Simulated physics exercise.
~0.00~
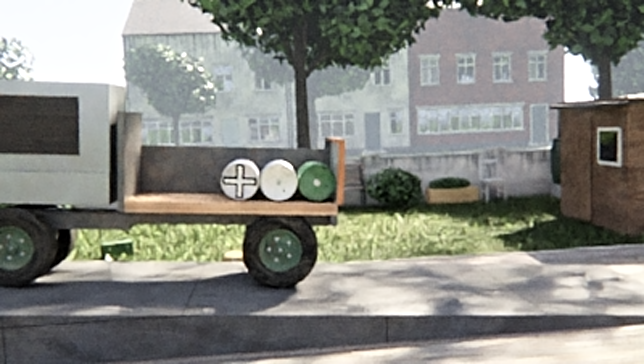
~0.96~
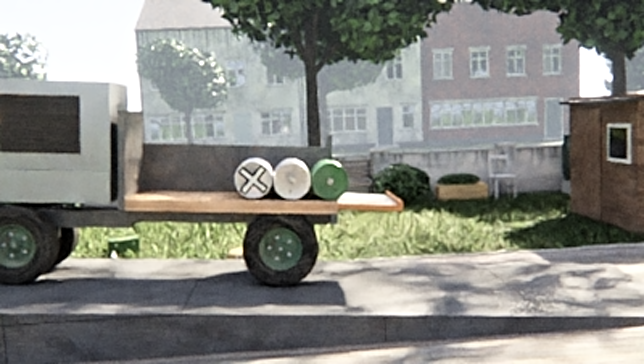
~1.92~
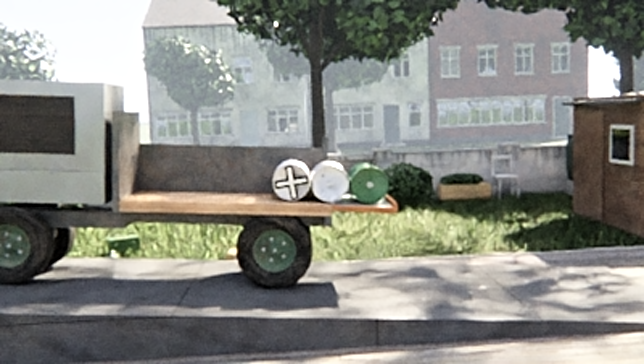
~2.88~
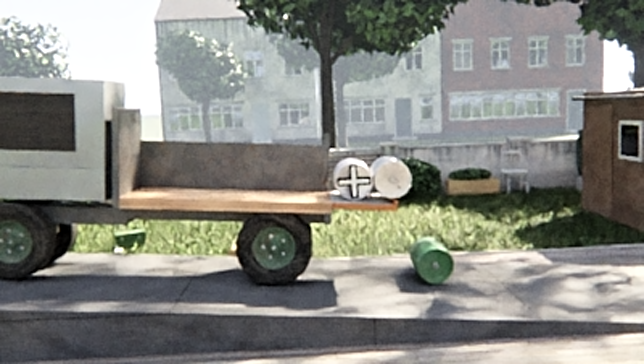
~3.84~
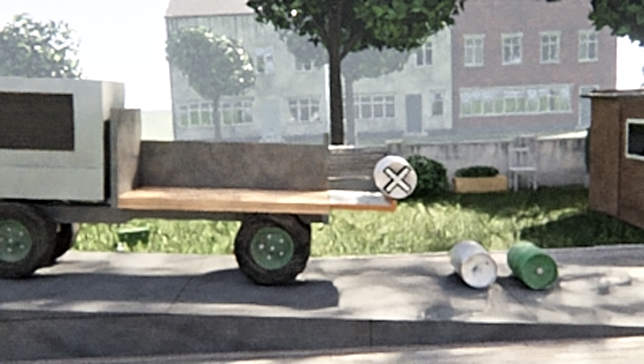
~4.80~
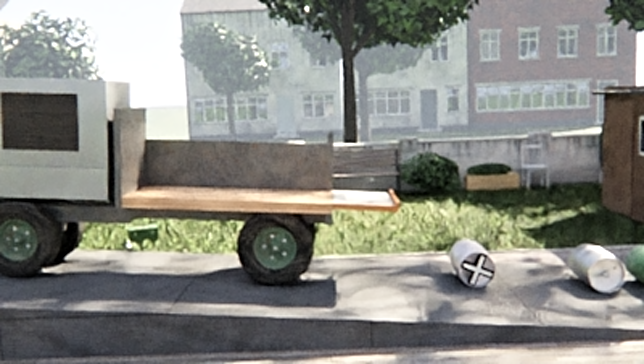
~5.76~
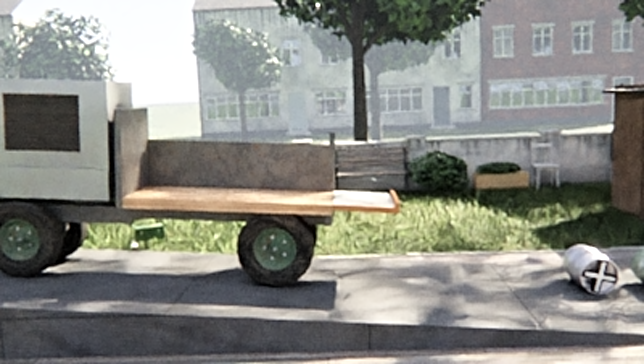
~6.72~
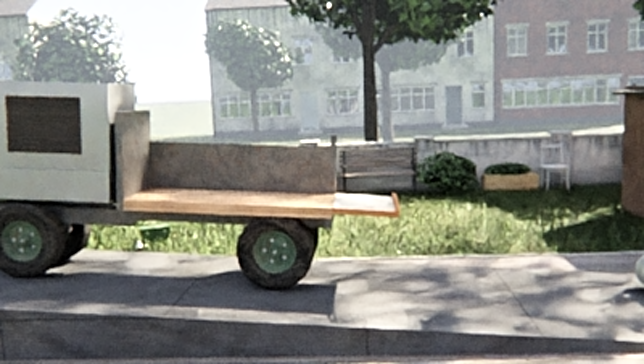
At first, three kegs, one marked with a cross, one plain white and one green, sit in a row on the open-sided bed of a truck, against its upright tailgate. The tailgate drops flat, and the kegs roll right together onto it. The green keg leads, falling off the end to the pavement, and the plain white one follows. The cross-marked keg tumbles off last and rolls after them. All three travel right along the pavement and out of view, with the bed left empty and the tailgate still down.
